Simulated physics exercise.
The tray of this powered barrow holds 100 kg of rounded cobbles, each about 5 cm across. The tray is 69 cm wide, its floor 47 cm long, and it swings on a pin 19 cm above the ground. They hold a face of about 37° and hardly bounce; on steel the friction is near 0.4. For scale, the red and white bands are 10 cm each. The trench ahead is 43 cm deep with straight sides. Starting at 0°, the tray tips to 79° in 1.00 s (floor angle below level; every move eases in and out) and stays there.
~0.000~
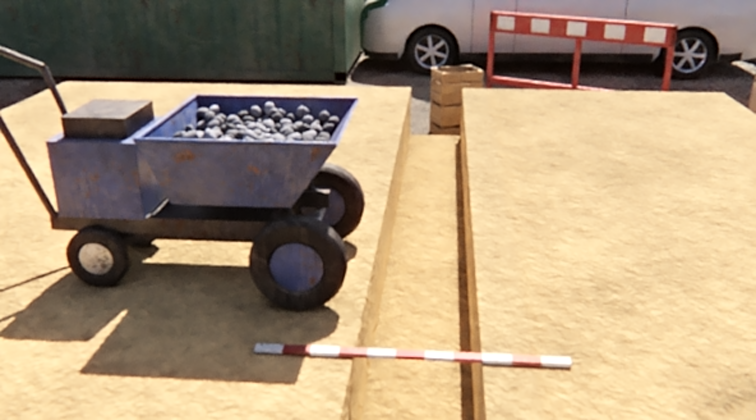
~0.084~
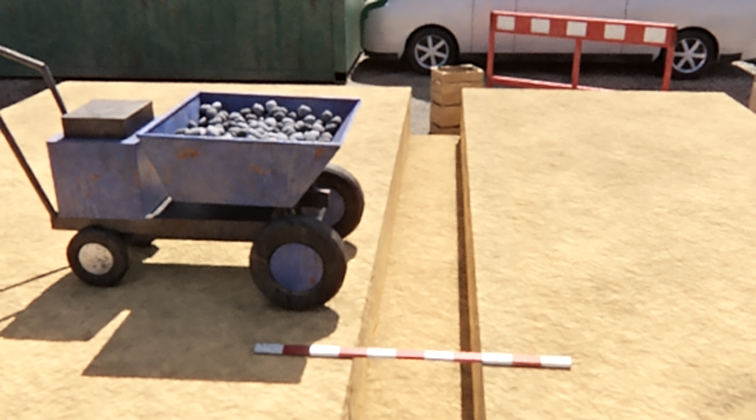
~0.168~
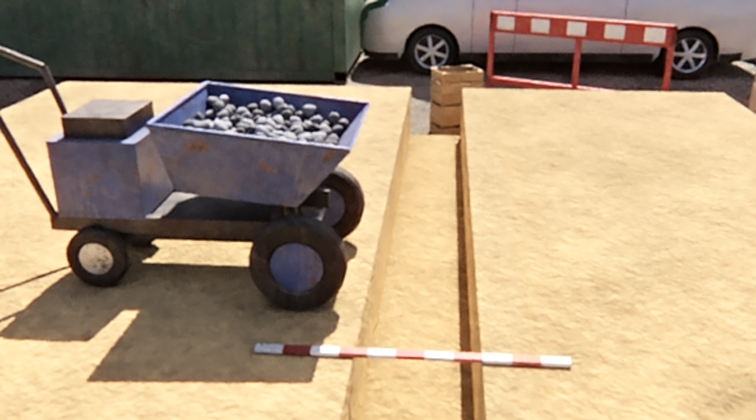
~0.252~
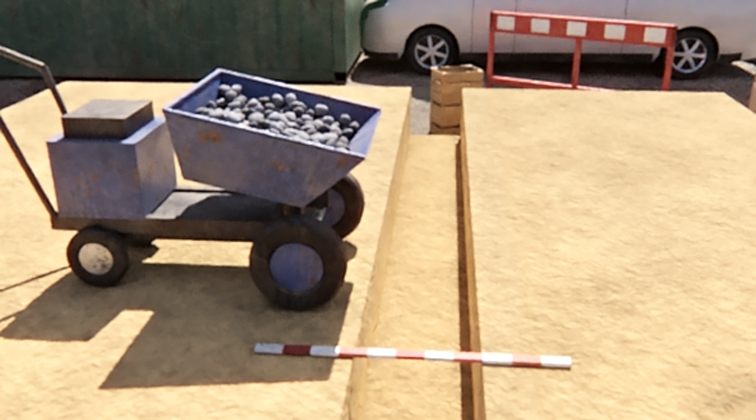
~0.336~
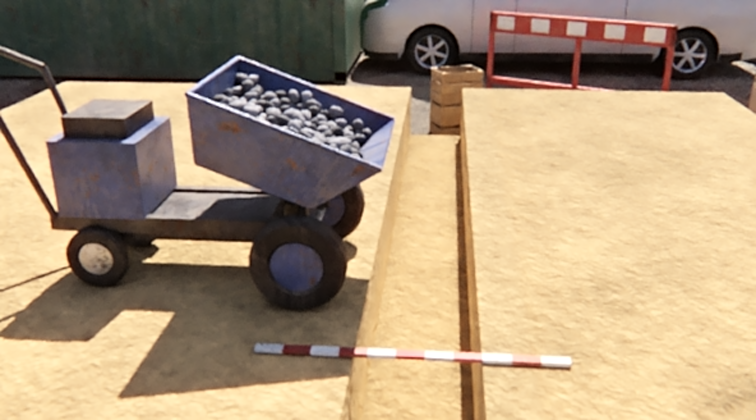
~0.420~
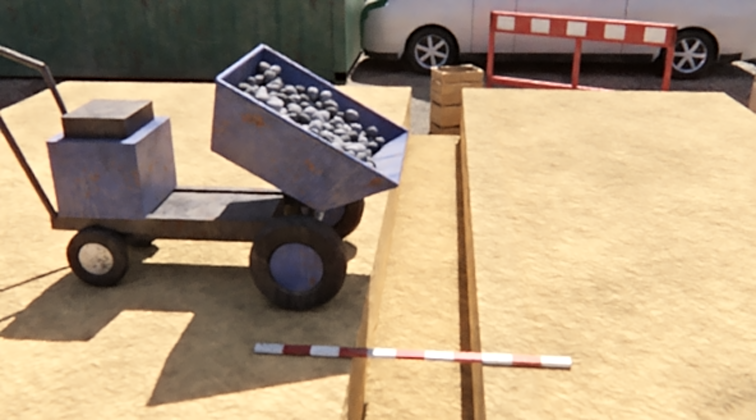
At first, a blue powered barrow stands on sandy ground left of a narrow trench, its tray of rounded grey stones level. The tray then begins tilting toward the trench, its rear edge rising away from the body, and leans steeply by the end, with the stones still inside and the wheels unmoved.
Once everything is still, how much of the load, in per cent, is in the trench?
Some 60 per cent of it.
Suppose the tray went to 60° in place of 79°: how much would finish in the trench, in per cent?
It would be near 40 per cent.
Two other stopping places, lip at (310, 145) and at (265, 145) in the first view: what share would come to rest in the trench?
About 90 and 100 per cent.
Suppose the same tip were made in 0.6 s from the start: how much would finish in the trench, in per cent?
Then about 45 per cent.
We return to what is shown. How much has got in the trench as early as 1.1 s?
Some 30 per cent.
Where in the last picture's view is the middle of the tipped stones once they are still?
Around (464, 347).
After 0.8 s the floor is at 67°; 100 % in the tray; the foremost stones are at (425, 215).
After 1.1 s the floor is at 79°; 50 % in the tray, 28 % in the trench, 22 % past the trench; the foremost stones are at (539, 272).
After 1.5 s the floor is at 79°; 9 % in the tray, 50 % in the trench, 40 % past the trench; the foremost stones are at (659, 284).
After 3.4 s the floor is at 79°; 0 % in the tray, 60 % in the trench, 40 % past the trench; the foremost stones are at (726, 280).
